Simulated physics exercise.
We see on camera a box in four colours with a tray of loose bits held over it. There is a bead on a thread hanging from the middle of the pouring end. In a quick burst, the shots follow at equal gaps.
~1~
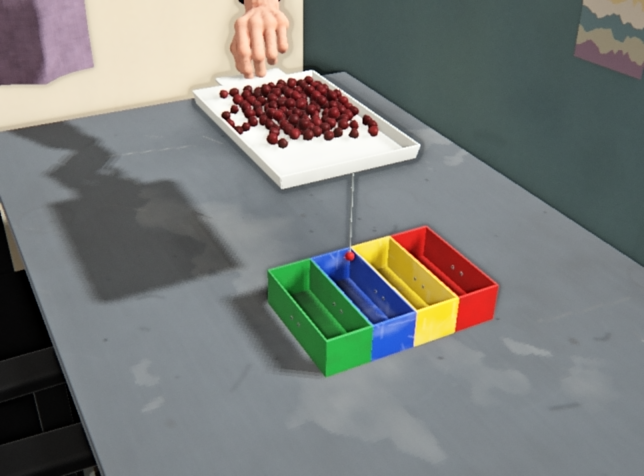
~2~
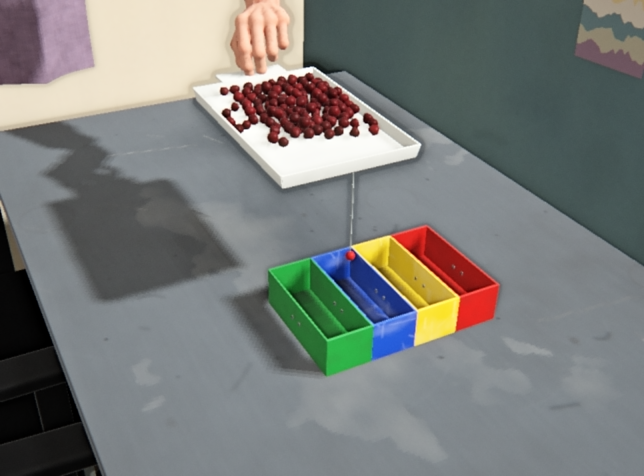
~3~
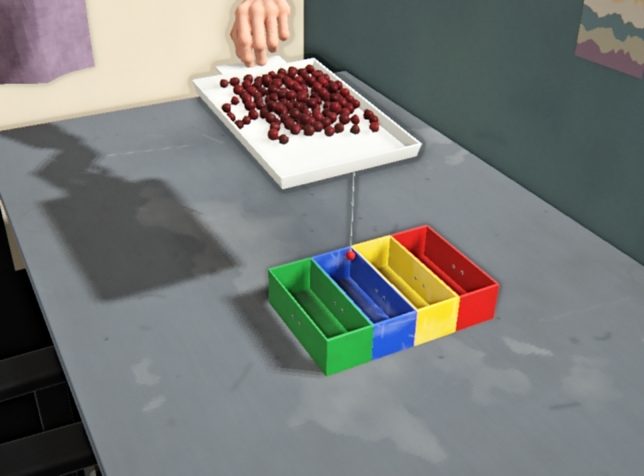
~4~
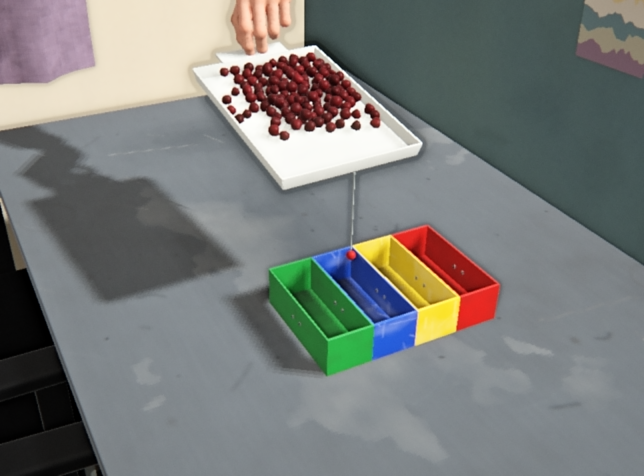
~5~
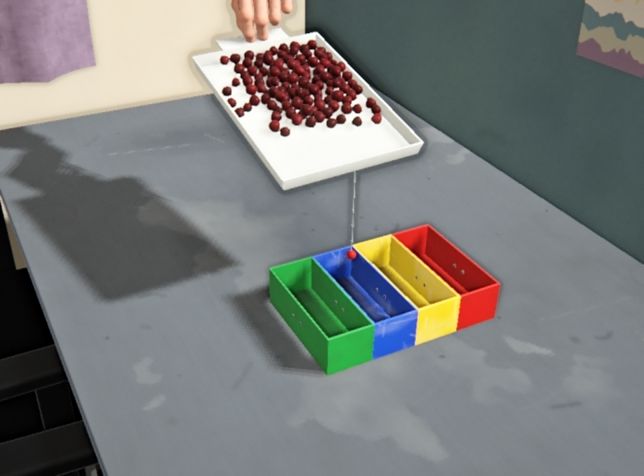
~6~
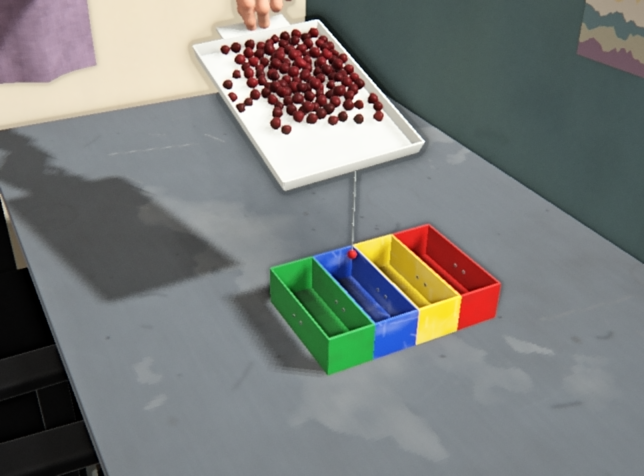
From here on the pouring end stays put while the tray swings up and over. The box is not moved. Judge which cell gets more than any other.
Most goes to the green cell.
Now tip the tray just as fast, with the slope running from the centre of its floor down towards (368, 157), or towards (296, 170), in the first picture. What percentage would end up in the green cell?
I'd say some 0 in a hundred at first, then 60 in a hundred.
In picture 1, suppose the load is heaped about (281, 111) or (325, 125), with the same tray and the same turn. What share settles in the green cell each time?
First case: Around 40 %; second case: Around 40 %.
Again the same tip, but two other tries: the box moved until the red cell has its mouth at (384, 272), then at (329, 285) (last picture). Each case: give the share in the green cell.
First try: Roughly 10 per cent; second try: Roughly 0 per cent.
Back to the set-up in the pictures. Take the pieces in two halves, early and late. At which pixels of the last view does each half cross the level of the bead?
Around (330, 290) at first; around (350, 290) after that.
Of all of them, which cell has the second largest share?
Blue.
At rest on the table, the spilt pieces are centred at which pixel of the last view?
Around (262, 376).
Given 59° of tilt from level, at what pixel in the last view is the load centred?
(333, 128).
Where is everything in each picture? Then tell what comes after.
In the first picture, corners of the pouring end at (282, 175) and (416, 145), level; middle of the load at (300, 108), dried cherries; bead on its thread at (349, 256); green cell at (349, 348); blue cell at (394, 333); yellow cell at (436, 319); red cell at (476, 305).
In the second picture, corners of the pouring end at (283, 175) and (417, 144), level; middle of the load at (301, 106).
In the third picture, corners of the pouring end at (283, 176) and (417, 143), tipped barely, lowest at the left corner; middle of the load at (301, 100).
In the fourth picture, corners of the pouring end at (284, 177) and (418, 143), tipped a little, lowest at the left corner; middle of the load at (302, 92).
In the fifth picture, corners of the pouring end at (285, 178) and (419, 142), tipped a little, lowest at the left corner; middle of the load at (303, 83).
In the sixth picture, corners of the pouring end at (285, 179) and (420, 141), tipped clearly, lowest at the left corner; middle of the load at (305, 76); green cell at (351, 346); blue cell at (396, 331); yellow cell at (438, 317); red cell at (478, 303).
Soon, tray tipped steeply; most on the tray; a stray few in the blue cell; a stray few in the green cell; a stray few in the yellow cell; a small part falling or outside the box.
A while on, tray tipped right over; about half on the tray; a small part in the green cell; a small part in the blue cell; a stray few in the yellow cell; about a quarter falling or outside the box.
Towards the end, tray tipped past a quarter turn; about half in the green cell; about a quarter in the blue cell; a small part in the yellow cell; a stray few in the red cell; about a quarter falling or outside the box.
Finally, tray tipped past a quarter turn; about half in the green cell; about a quarter in the blue cell; a small part in the yellow cell; a stray few in the red cell; about a quarter outside the box.
